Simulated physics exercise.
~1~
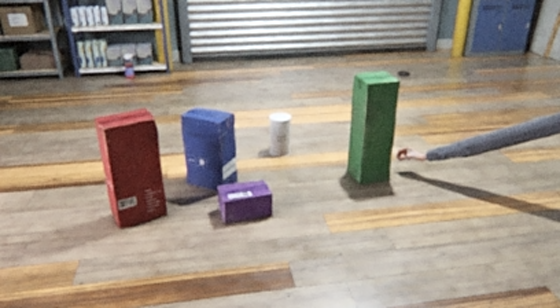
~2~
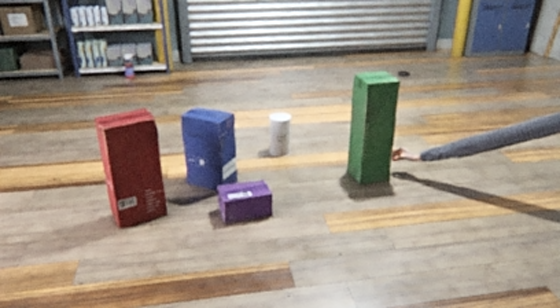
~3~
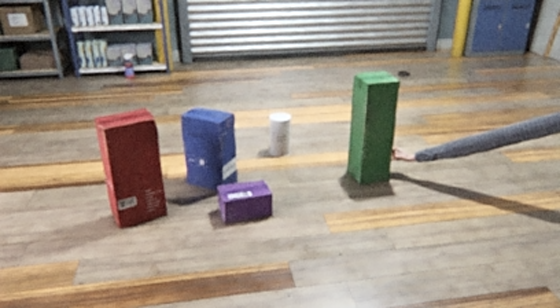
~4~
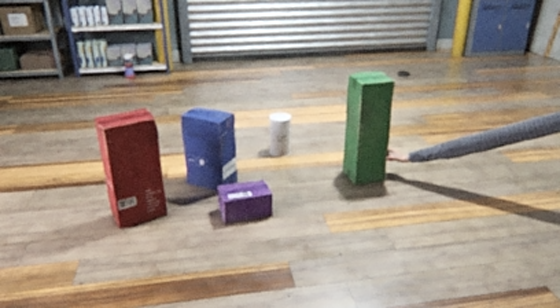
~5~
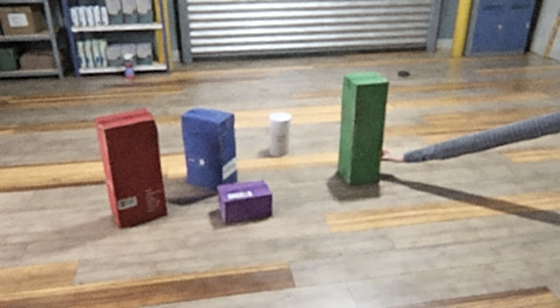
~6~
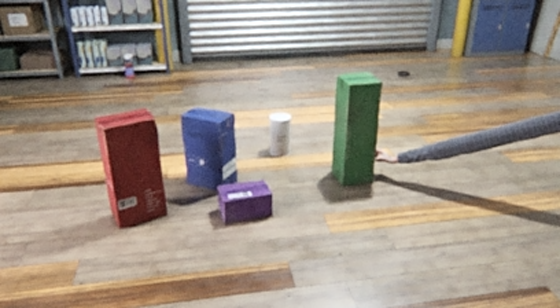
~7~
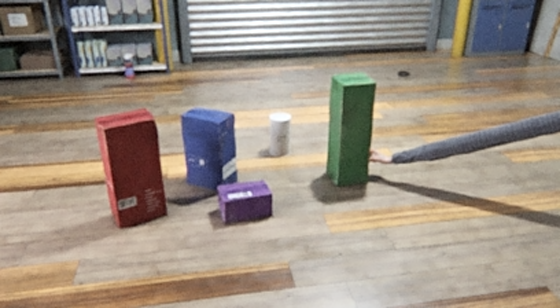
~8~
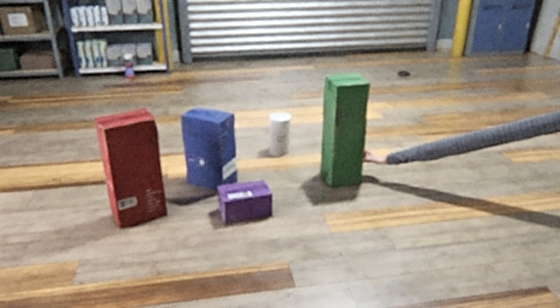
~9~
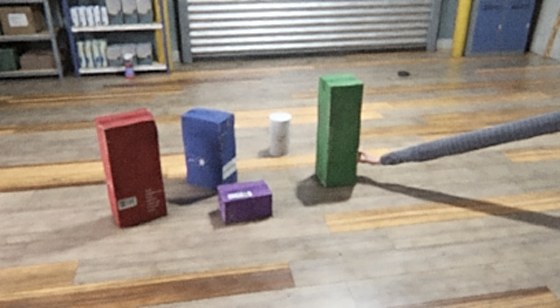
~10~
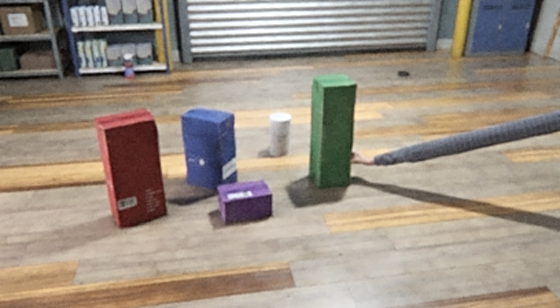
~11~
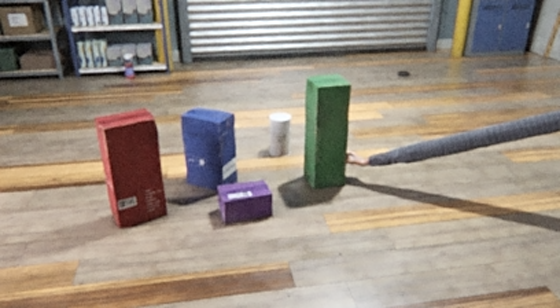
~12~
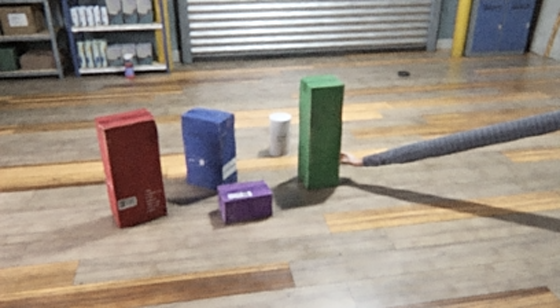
To begin with, a tall green box stands upright on a wooden floor, with a red box, a blue box, a small purple parcel and a white canister to its left. An arm reaches in from the right, its hand low beside the green box. After a brief stillness, the hand pushes the box slowly leftward. The box slides steadily, staying upright as the arm follows it and its gap to the canister narrows. By the end, it stands about its own width or more left of its starting place, still upright, while the other objects have not moved.
